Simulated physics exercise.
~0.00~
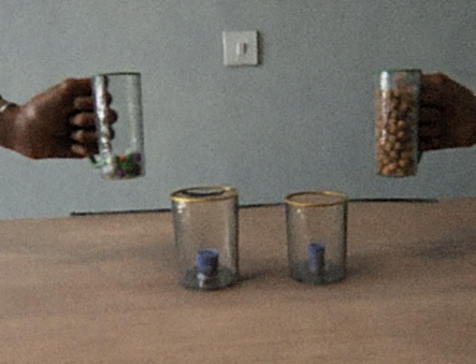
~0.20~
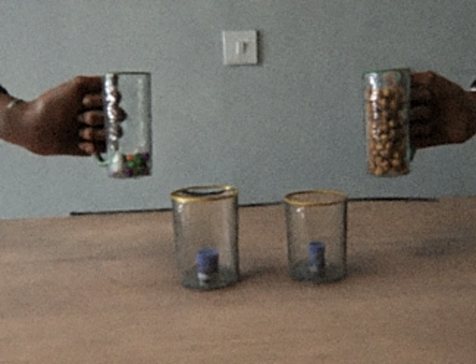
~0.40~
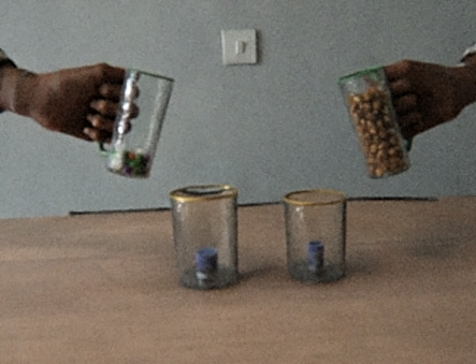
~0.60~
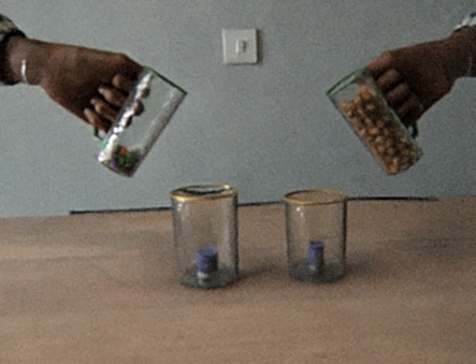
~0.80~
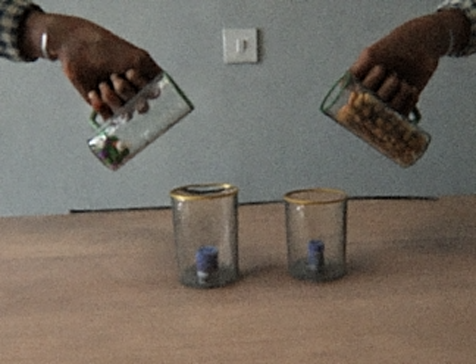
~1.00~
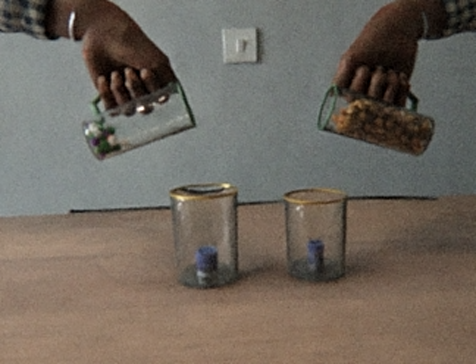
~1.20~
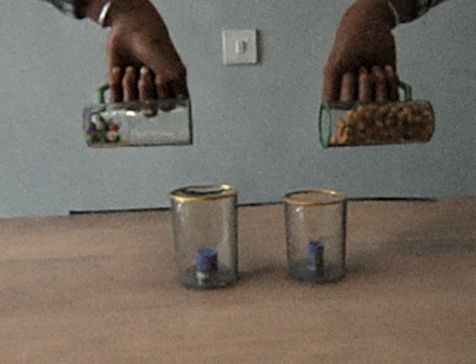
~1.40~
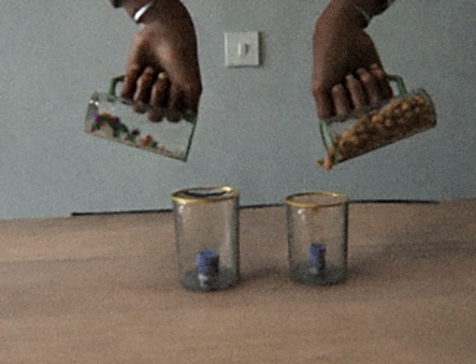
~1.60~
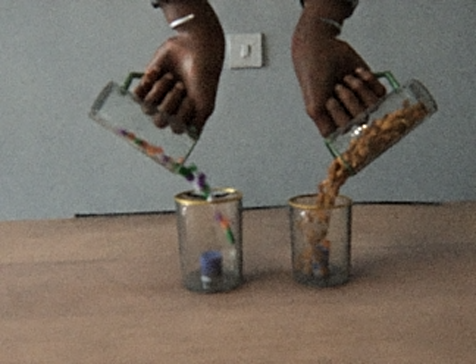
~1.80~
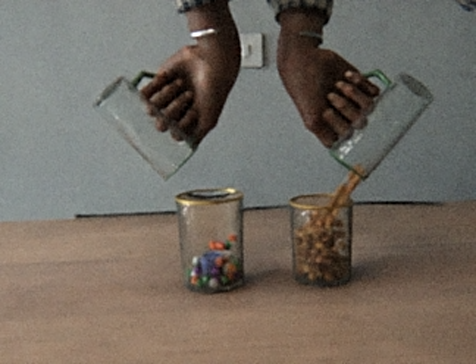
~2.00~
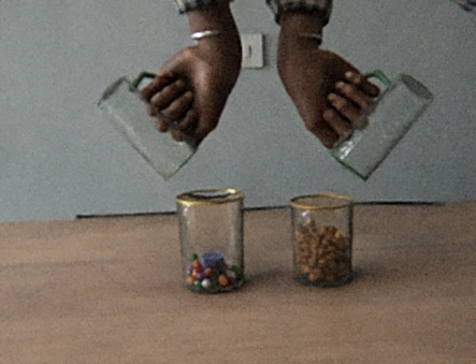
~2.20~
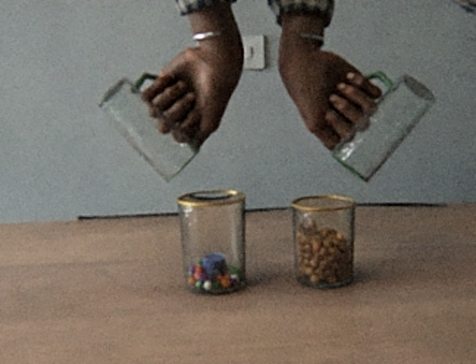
On a wooden table, two hands tipping cups into glasses, colourful beads leaving one blue object showing, brown pieces covering the other.
